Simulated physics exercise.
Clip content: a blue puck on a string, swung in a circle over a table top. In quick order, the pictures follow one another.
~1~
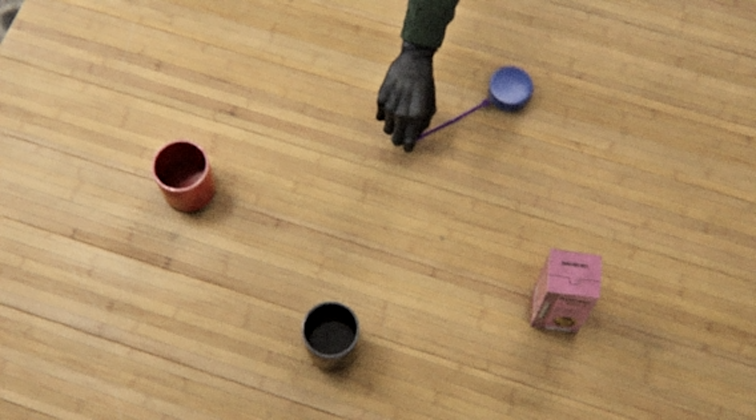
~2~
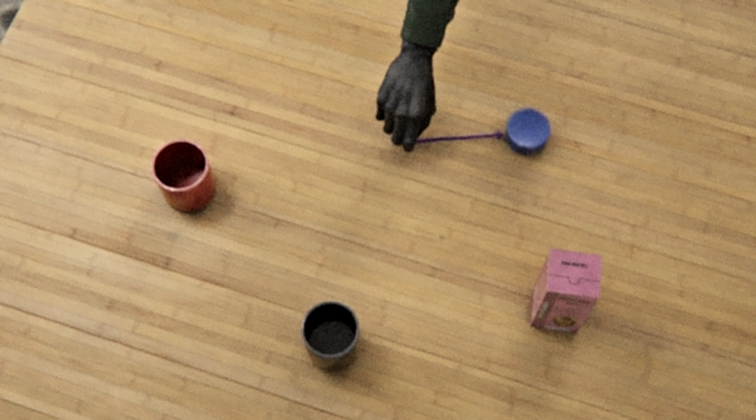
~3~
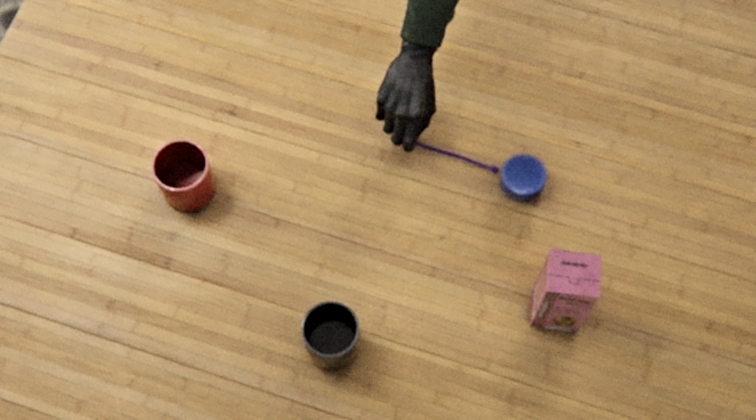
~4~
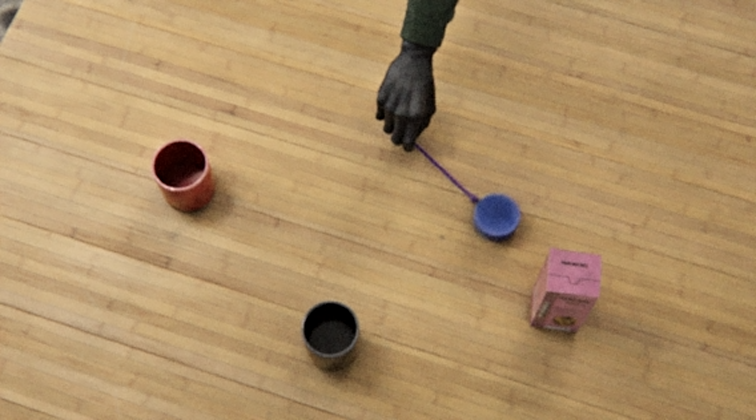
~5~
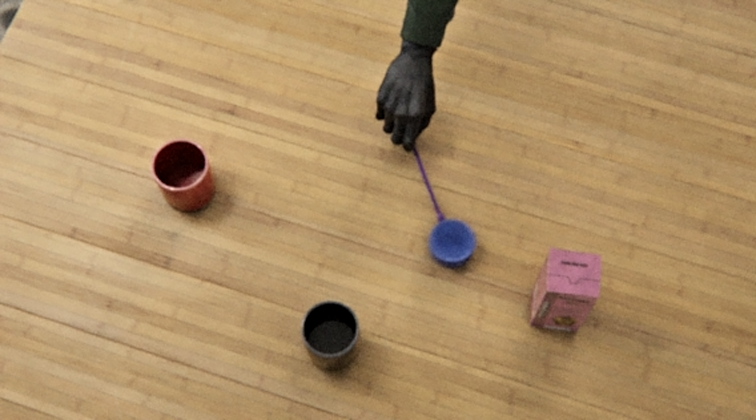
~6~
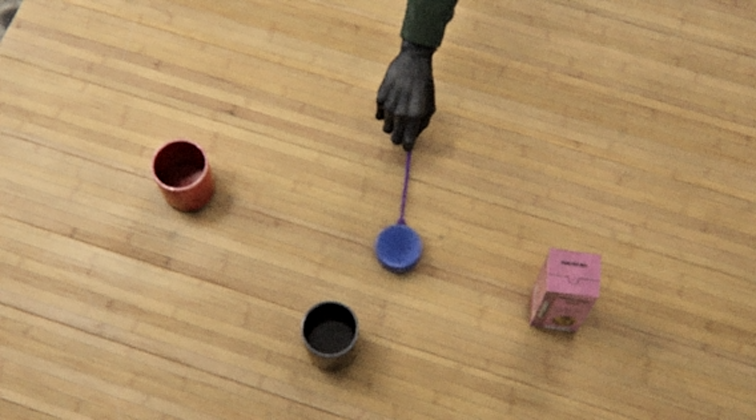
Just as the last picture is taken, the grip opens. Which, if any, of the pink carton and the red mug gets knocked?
Here is how it goes: The pink carton is not knocked, the red mug gets knocked.
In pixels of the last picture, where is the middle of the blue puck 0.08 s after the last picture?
Somewhere about (297, 224), I'd say.
Then, 0.08 s on from there, puck near (297, 224).
Then, 0.20 s on from there, puck near (213, 217); red mug pushed aside.
In the end, puck near (190, 233); red mug pushed aside. The pink carton escapes it and the red mug is struck.
